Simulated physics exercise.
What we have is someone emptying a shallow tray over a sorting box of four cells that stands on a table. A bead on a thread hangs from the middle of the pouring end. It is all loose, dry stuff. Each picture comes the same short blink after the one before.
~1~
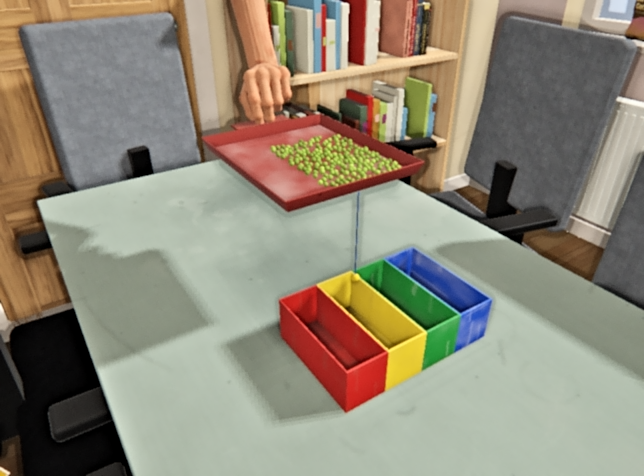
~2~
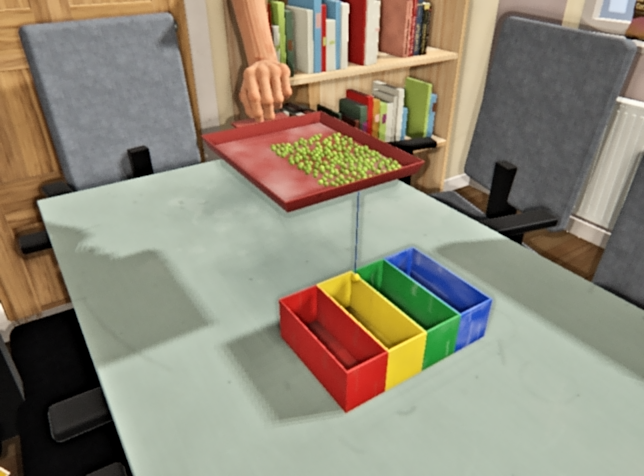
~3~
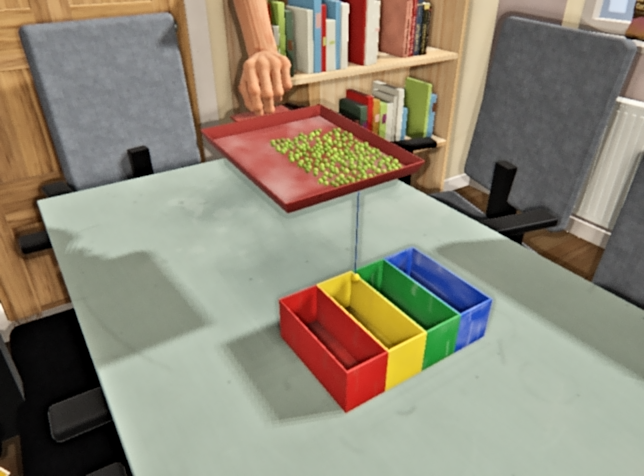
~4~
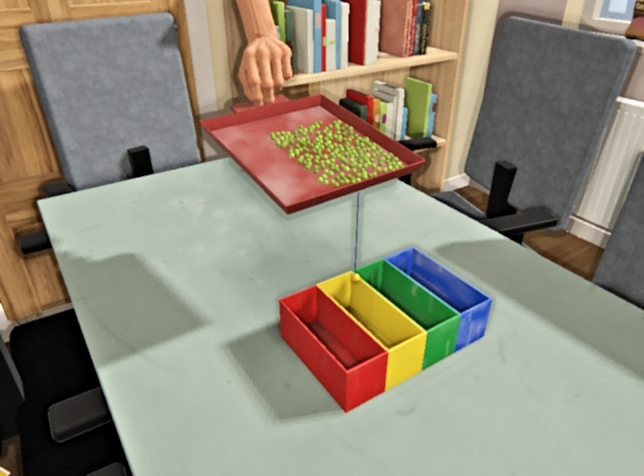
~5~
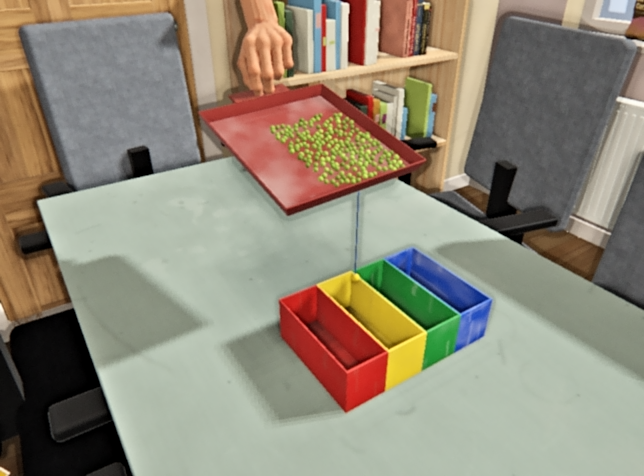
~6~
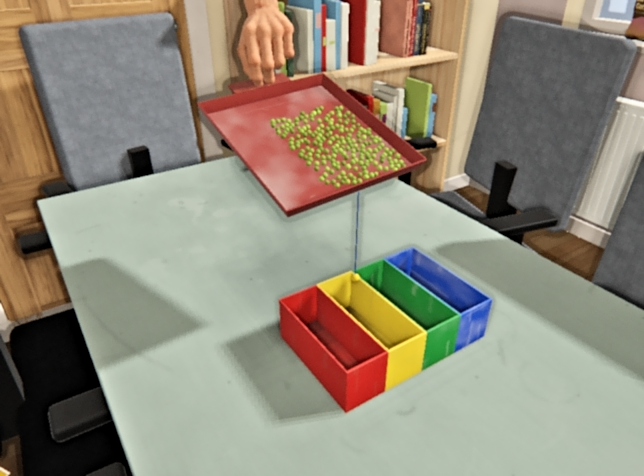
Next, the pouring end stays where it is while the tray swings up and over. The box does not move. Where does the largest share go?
Most goes to the red cell.
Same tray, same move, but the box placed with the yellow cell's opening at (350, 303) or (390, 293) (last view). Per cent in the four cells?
Roughly 90 per cent, and 40 per cent.
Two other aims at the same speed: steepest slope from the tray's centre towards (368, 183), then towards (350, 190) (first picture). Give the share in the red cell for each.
Near 0 % and 20 %.
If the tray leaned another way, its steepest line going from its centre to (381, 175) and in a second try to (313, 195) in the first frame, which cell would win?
The first try: The blue one. The second: The cell in red.
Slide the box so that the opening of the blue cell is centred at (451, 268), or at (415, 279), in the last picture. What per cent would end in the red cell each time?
About 30 and 50 per cent.
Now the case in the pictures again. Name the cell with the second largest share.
It is the yellow cell.
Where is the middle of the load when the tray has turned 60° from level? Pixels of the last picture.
Near (344, 188).
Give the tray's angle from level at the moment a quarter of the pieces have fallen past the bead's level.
Roughly 90°.
Shortly afterwards, tray tipped steeply; all but a few on the tray; only a few in the red cell; only a few in the yellow cell; only a few falling or outside the box.
Next, tray tipped right over; only a few on the tray; near a third in the red cell; near a quarter in the yellow cell; a little in the green cell; near a third falling or outside the box.
Some moments later, tray tipped past a quarter turn; near half in the red cell; near a quarter in the yellow cell; a little in the green cell; only a few in the blue cell; near a quarter falling or outside the box.
In the end, tray tipped past a quarter turn; near half in the red cell; near a quarter in the yellow cell; a little in the green cell; only a few in the blue cell; near a quarter outside the box.
